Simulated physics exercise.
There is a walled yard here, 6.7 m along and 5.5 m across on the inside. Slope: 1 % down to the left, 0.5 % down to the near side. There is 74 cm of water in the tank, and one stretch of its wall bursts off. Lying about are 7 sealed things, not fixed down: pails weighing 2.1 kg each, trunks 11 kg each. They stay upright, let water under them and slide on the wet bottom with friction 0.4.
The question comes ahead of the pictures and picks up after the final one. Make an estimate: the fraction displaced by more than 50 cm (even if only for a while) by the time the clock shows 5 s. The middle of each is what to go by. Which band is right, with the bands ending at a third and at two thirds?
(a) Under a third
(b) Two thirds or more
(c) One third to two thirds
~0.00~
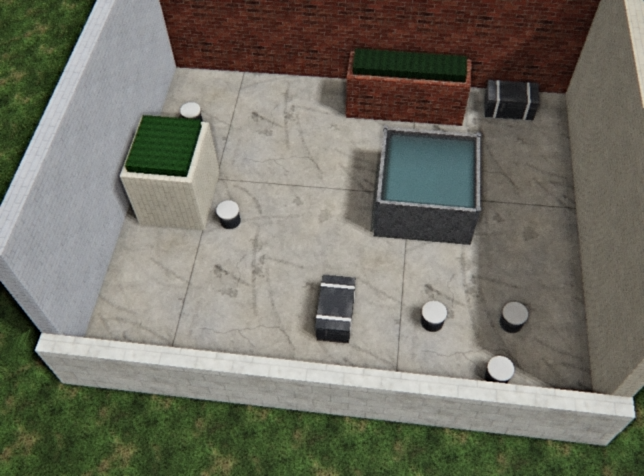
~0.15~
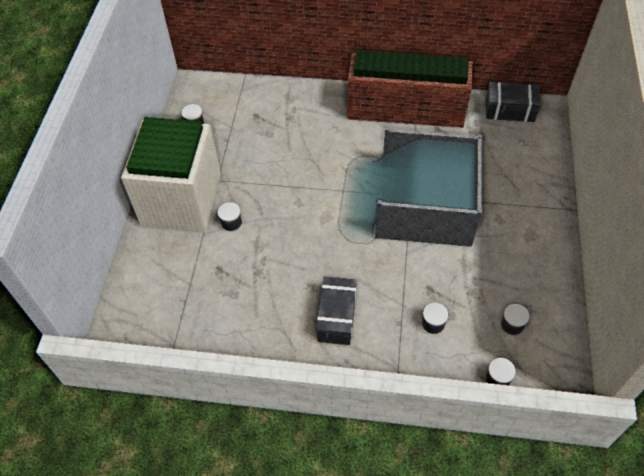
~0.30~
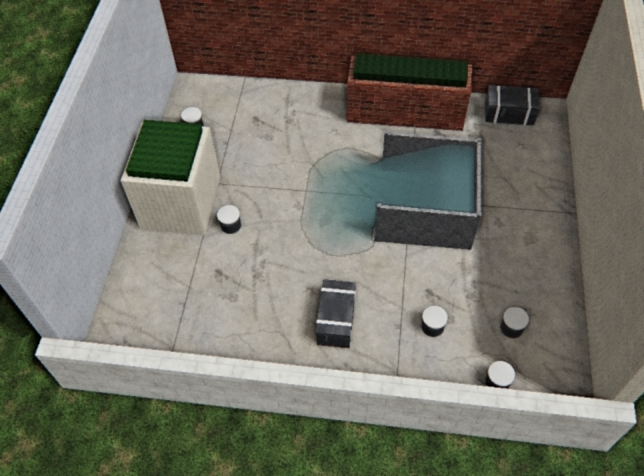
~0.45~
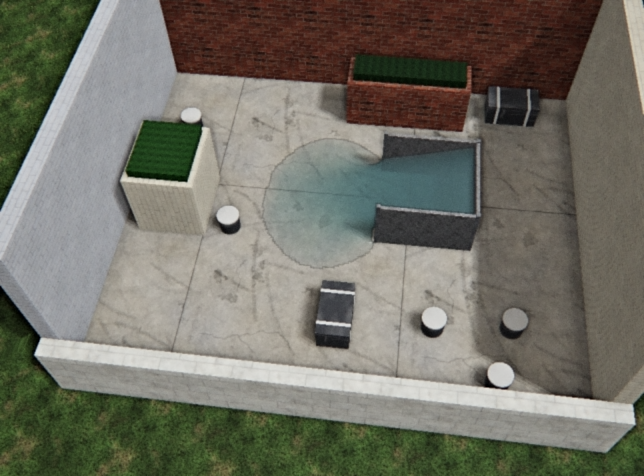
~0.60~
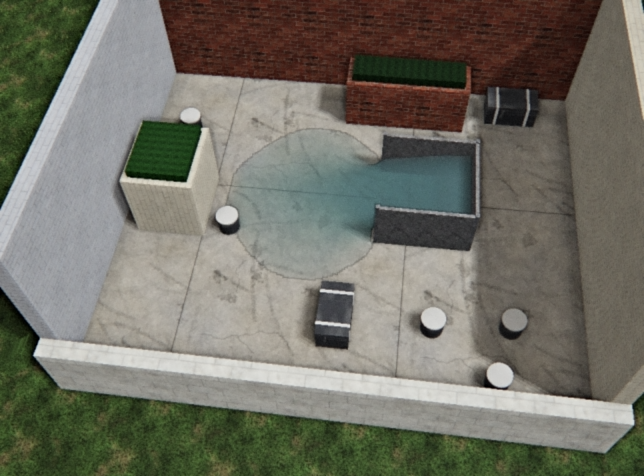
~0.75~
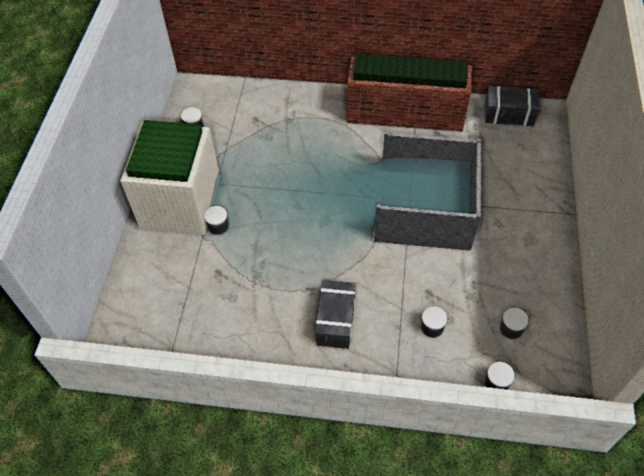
(a) Under a third.
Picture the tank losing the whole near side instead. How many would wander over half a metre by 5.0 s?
The count would be 4.
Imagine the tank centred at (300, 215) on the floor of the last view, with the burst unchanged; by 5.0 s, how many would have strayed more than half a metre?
Then the count would be 3.
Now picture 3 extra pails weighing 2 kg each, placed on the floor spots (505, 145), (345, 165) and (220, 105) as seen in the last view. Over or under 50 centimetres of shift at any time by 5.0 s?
In order: Within it, beyond it, beyond it.
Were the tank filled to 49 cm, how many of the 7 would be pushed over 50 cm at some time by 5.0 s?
Count under that change: 2.
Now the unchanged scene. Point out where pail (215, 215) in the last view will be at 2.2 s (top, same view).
Look about (82, 332).
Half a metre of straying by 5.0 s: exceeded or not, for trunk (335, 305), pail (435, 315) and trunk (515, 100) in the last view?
Well, in that order it's not reaching it, not reaching it, not reaching it.
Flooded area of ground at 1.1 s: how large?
12 m2.
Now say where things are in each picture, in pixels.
A pail at (228, 209), on the bottom; a pail at (501, 368), on the bottom; water covers 1.7 m2; 0 of 7 have shifted, in the first frame.
A pail at (229, 211) rests on the ground; a pail at (503, 370), on the bottom; water covers 2.5 m2; 0 of 7 have shifted, in the second frame.
A pail at (229, 214) rests on the ground; a pail at (502, 373) rests on the ground; 3.6 m2 under water; 0 of 7 have shifted, in the third frame.
A pail at (228, 215) rests on the ground; a pail at (501, 374) rests on the ground; 5.1 m2 under water; 0 of 7 have shifted, in the fourth frame.
A pail at (227, 215) rests on the ground; a pail at (500, 375), on the bottom; water covers 6.8 m2; 0 of 7 have shifted, in the fifth frame.
A pail at (216, 215) rests on the ground, 18 cm from its start; a pail at (501, 374) rests on the ground; water covers 8.4 m2; 1 of 7 have shifted, in the sixth frame.
After 1.1 s 0 of 7 are over 50 cm from their spots; 1 afloat.
After 2.2 s 2 of 7 are over 50 cm from their spots; 2 afloat.
After 3.5 s 2 of 7 are over 50 cm from their spots; 2 afloat.
After 5.0 s 2 of 7 are over 50 cm from their spots, and 2 have been at some point; 2 afloat.
